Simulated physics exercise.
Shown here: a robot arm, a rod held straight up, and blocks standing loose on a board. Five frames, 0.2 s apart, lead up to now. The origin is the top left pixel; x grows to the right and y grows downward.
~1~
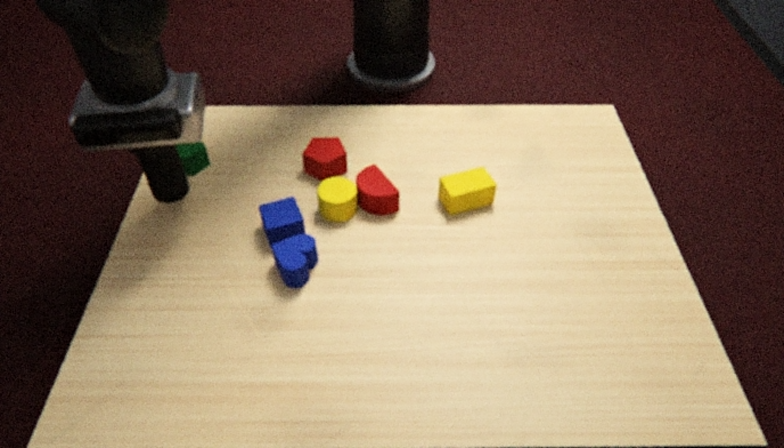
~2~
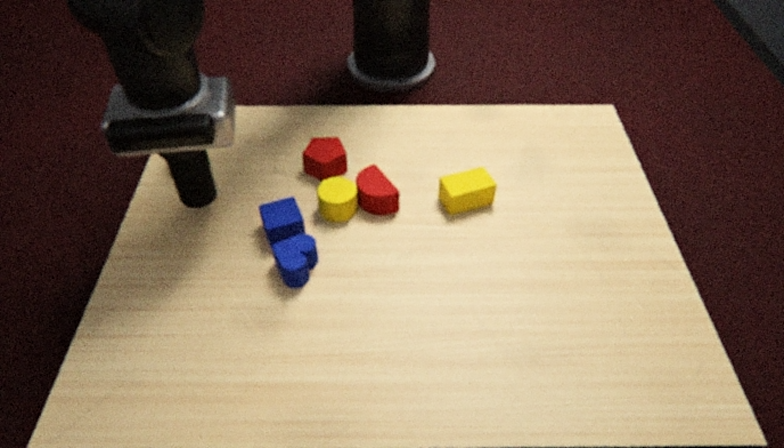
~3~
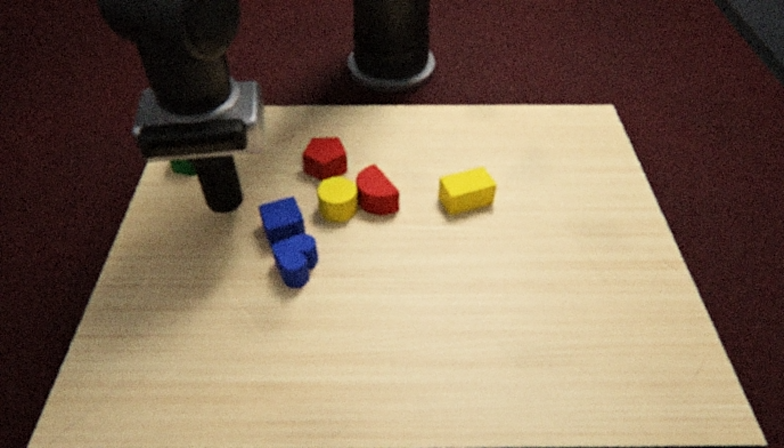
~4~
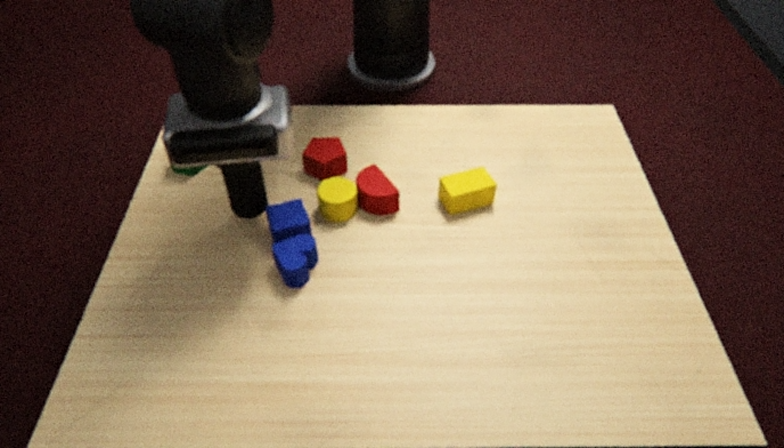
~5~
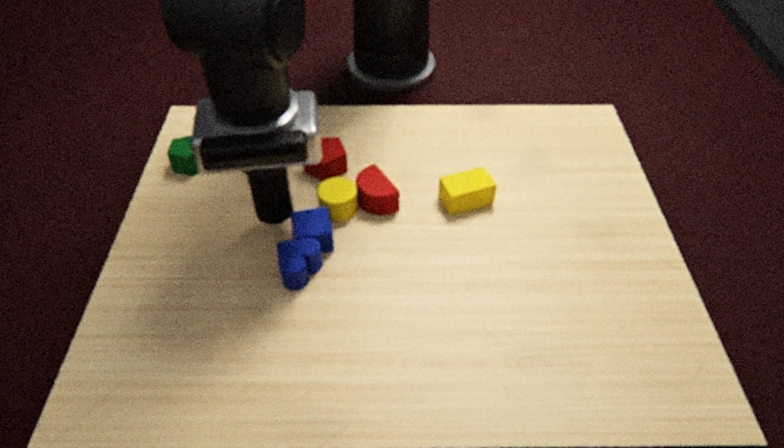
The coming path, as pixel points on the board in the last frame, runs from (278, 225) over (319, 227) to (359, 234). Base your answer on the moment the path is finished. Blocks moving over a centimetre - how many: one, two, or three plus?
There will be three or more blocks displaced.
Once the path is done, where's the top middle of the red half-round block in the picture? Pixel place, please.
Located at (390, 173).
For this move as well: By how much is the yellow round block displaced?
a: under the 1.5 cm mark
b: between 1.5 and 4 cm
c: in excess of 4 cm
(b)
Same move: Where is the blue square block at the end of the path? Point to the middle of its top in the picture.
Around pixel (357, 245).
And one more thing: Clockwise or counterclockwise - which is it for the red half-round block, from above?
The twist is clockwise.
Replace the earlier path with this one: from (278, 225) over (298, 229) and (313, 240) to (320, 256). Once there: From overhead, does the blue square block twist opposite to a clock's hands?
No, that is not what happens.
On the path given first. Halfway along, rod at (319, 215); blue heart at (299, 255), turned 15° clockwise; blue square block at (338, 233), turned 50° clockwise; yellow round block at (344, 187); red half-round block at (381, 179).
At the end, rod at (358, 222); blue heart at (299, 255), turned 15° clockwise; blue square block at (357, 245), turned 115° clockwise; yellow round block at (355, 186); red half-round block at (390, 173), turned 30° clockwise.
